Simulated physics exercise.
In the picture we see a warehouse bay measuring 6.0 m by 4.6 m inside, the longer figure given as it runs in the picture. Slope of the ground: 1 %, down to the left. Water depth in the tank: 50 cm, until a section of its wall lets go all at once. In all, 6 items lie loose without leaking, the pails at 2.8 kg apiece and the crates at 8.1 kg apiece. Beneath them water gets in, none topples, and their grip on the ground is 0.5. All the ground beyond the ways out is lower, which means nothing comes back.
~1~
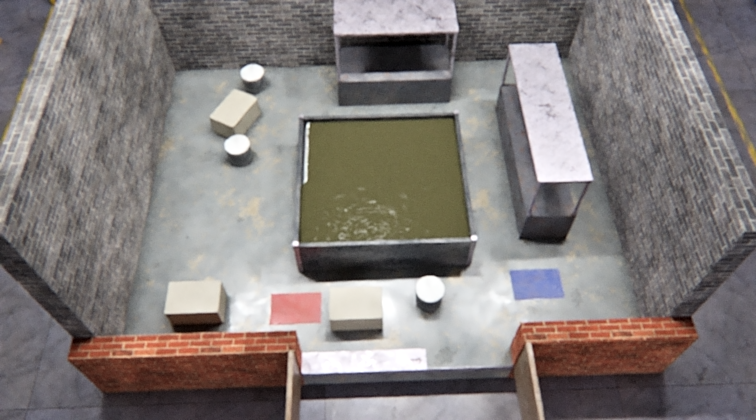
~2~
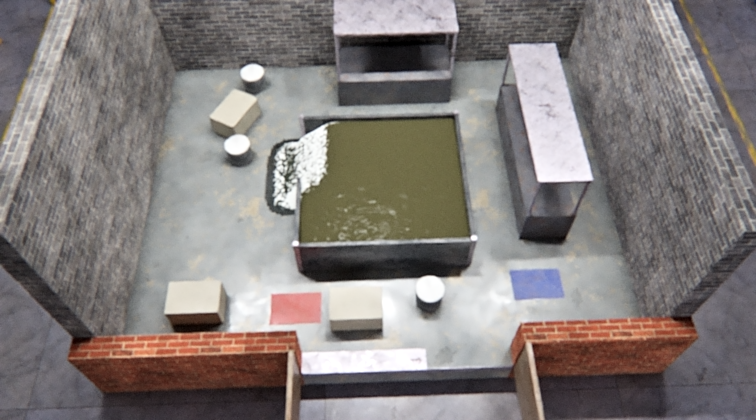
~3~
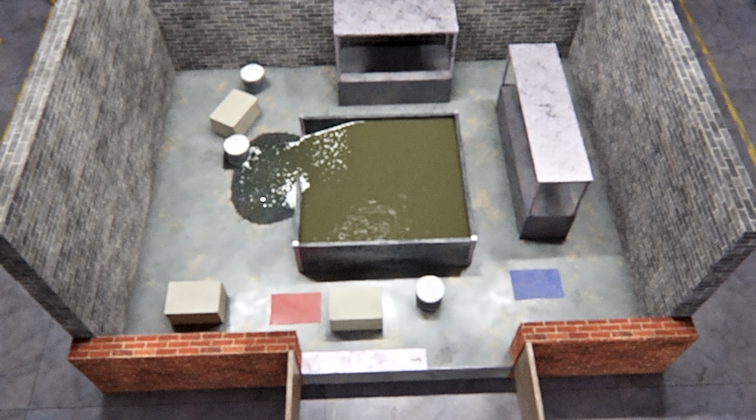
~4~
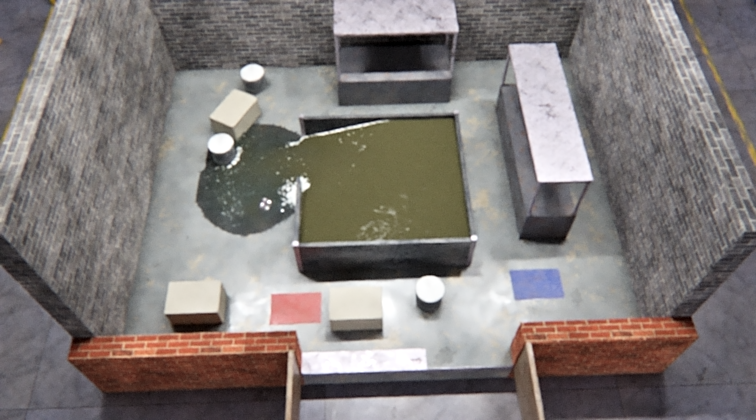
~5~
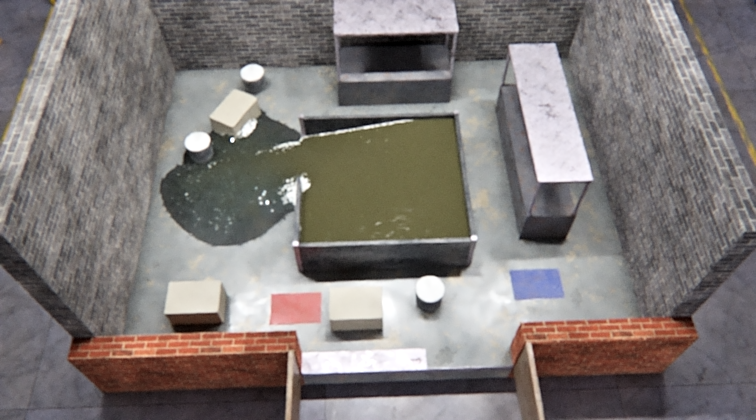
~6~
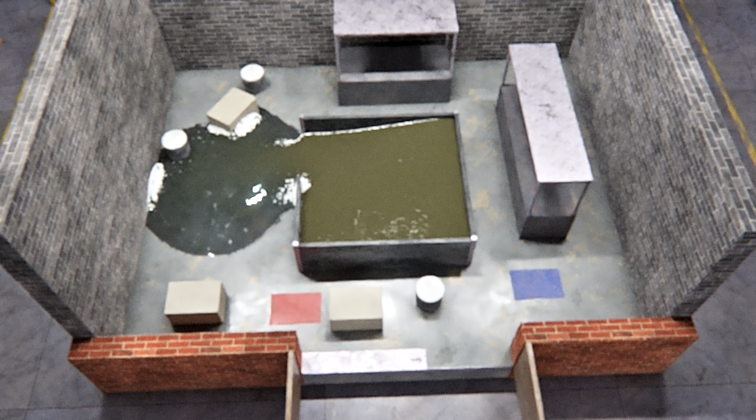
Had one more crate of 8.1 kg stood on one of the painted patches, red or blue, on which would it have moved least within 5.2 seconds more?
Safe choice: Blue.
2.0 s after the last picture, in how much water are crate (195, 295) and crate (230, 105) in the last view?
Roughly 6 and 15 cm.
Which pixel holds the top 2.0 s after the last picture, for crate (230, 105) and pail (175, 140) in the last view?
Somewhere about (239, 69) and (185, 73).
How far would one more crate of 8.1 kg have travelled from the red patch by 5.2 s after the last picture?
Roughly 120 cm from the patch.
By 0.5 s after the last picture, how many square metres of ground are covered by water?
Somewhere about 9.0 m2, give or take.
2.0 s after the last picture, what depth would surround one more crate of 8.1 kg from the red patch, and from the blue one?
I'd say close to 0 cm, and close to 0 cm for the other.
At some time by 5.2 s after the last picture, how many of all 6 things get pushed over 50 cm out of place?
6.
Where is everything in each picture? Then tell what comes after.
A pail at (237, 144), on the bottom; a crate at (234, 108) rests on the ground; the red patch at (296, 308); the blue patch at (537, 284); 3.8 m2 under water; 0 of 6 have shifted, in the first frame.
A pail at (237, 144) rests on the ground; a crate at (234, 108), on the bottom; the red patch at (296, 308); the blue patch at (537, 284); 4.3 m2 under water; 0 of 6 have shifted, in the second frame.
A pail at (237, 144), on the bottom; a crate at (234, 108), on the bottom; the red patch at (296, 308); the blue patch at (537, 284); 4.9 m2 under water; 0 of 6 have shifted, in the third frame.
A pail at (221, 143) rests on the ground, 22 cm from its start; a crate at (234, 108), on the bottom; the red patch at (296, 308); the blue patch at (537, 284); water covers 5.6 m2; 1 of 6 have shifted, in the fourth frame.
A pail at (198, 141) rests on the ground, 54 cm from its start; a crate at (234, 108) rests on the ground; the red patch at (296, 308); the blue patch at (537, 284); 6.5 m2 under water; 1 of 6 have shifted, in the fifth frame.
A pail at (174, 139), on the bottom, 86 cm from its start; a crate at (232, 106), on the bottom, 5 cm from its start; the red patch at (296, 308); the blue patch at (537, 284); 7.4 m2 under water; 1 of 6 have shifted, in the sixth frame.
Then, 0.5 s after the last picture on red it would be 0 cm off in 0 cm of water; on blue it would be 0 cm off in 0 cm of water.
Then, 2.0 s after the last picture on red it would be 0 cm off in 0 cm of water; on blue it would be 0 cm off in 0 cm of water.
Then, 3.4 s after the last picture on red it would be 58 cm off in 5 cm of water; on blue it would be 0 cm off in 0 cm of water.
Then, 5.2 s after the last picture on red it would be 116 cm off in 6 cm of water; on blue it would be 8 cm off in 2 cm of water.
